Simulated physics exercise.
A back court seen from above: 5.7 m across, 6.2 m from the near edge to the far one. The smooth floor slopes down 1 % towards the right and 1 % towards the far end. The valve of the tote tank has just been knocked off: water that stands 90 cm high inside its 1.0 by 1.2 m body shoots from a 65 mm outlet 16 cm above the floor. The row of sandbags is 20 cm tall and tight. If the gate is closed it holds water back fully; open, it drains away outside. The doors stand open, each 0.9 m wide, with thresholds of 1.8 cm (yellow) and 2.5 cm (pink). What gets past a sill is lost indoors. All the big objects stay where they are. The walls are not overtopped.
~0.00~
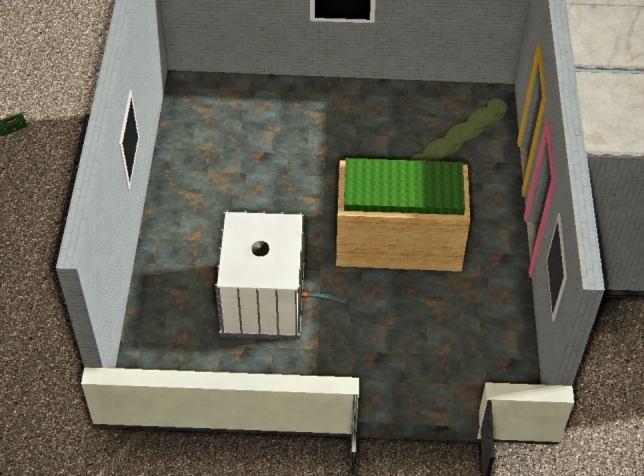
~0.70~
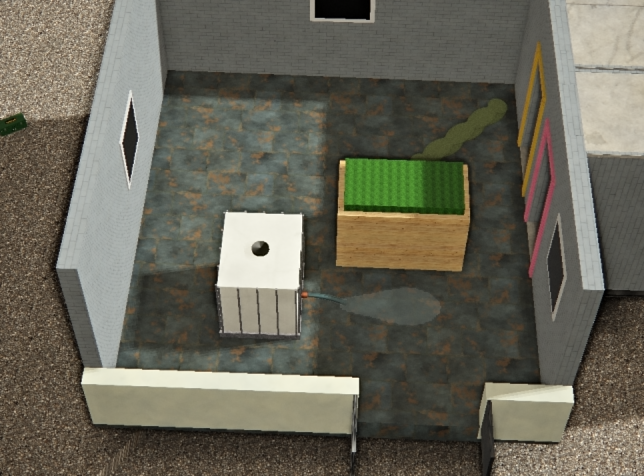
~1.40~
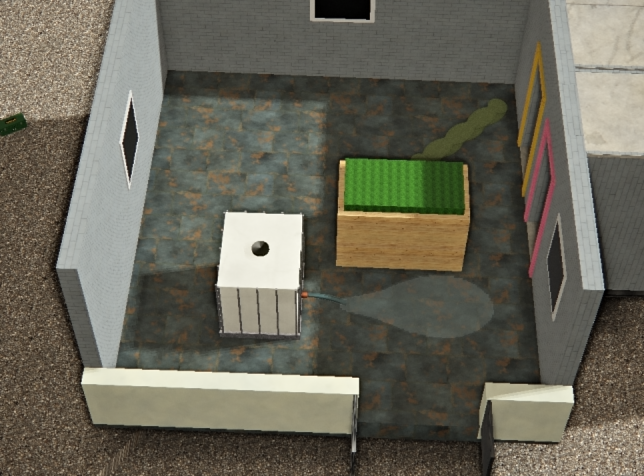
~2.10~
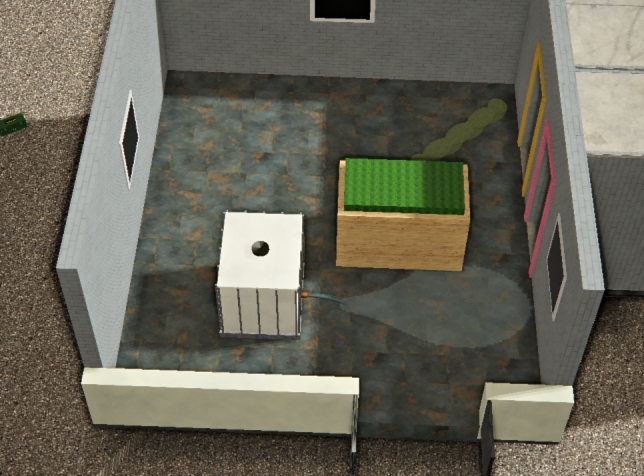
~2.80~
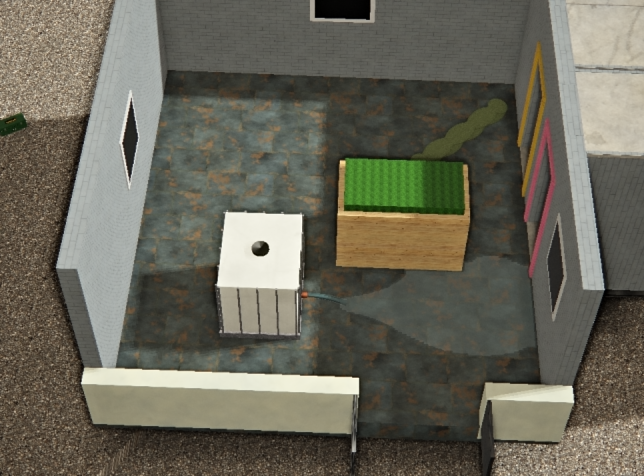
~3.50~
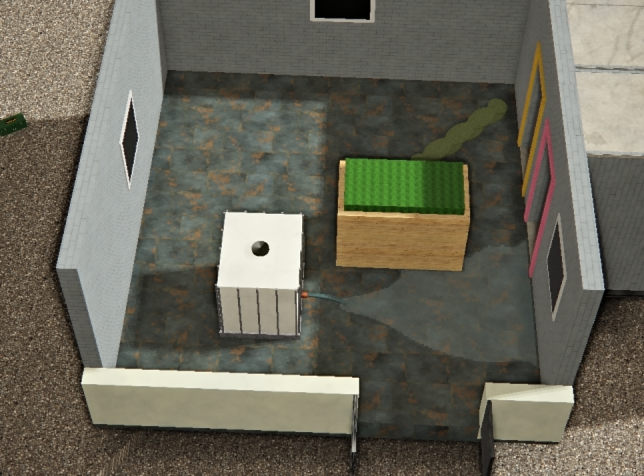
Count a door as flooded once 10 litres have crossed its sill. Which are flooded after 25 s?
Within that time: At the yellow door it passes the limit; at the pink door it stays under the limit.
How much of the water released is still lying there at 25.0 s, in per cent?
About 86 per cent.
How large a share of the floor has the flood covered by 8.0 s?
Near 20 per cent is wet.
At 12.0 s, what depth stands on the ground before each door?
Depths in cm: Yellow 1.5, pink 2.5.
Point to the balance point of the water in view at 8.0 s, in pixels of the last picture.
At about (489, 284).
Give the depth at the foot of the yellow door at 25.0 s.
Roughly 4.0 cm deep.
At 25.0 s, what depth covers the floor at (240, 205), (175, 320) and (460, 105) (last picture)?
Roughly 0.0, 0.0 and 1.2 cm, in turn.
After 5.0 s water covers 10 % of the floor and is deepest (3 cm) near (526, 302); yellow door not reached, pink door 1.9 cm at the sill, 0 L in.
After 8.0 s water covers 20 % of the floor and is deepest (4 cm) near (527, 312); yellow door 1.3 cm at the sill, 0 L in, pink door 2.2 cm at the sill, 0 L in.
After 12.0 s water covers 20 % of the floor and is deepest (4 cm) near (512, 126); yellow door 1.7 cm at the sill, 0 L in, pink door 2.3 cm at the sill, 0 L in.
After 16.0 s water covers 25 % of the floor and is deepest (4 cm) near (527, 312); yellow door 3 cm at the sill, 3 L in, pink door 2.5 cm at the sill, 1 L in.
After 25.0 s water covers 35 % of the floor and is deepest (5 cm) near (512, 134); yellow door 3.9 cm at the sill, 28 L in, pink door 2.4 cm at the sill, 1 L in.
